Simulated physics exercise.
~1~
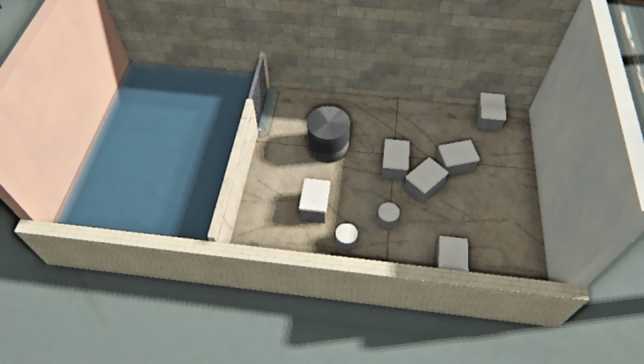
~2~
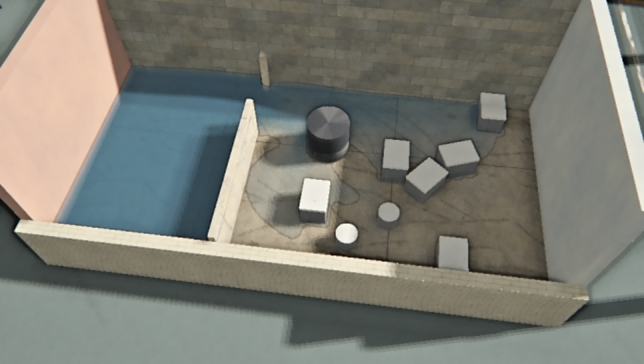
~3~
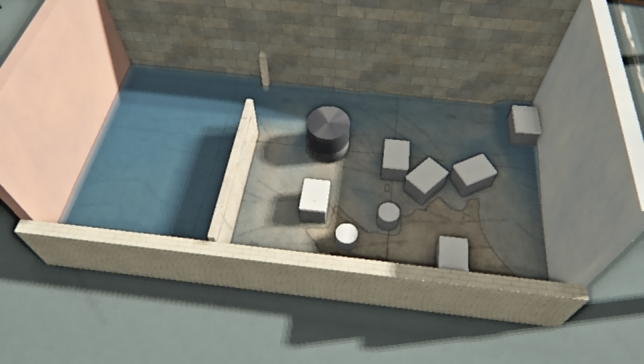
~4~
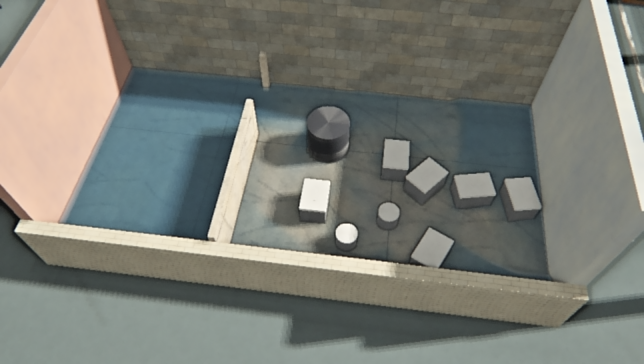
Two adjoining rooms held a pool of water behind a partition until its door gave way and water spread across the stone floor, pushing a few grey boxes along the right side while the large dark barrel and the other things stayed put.
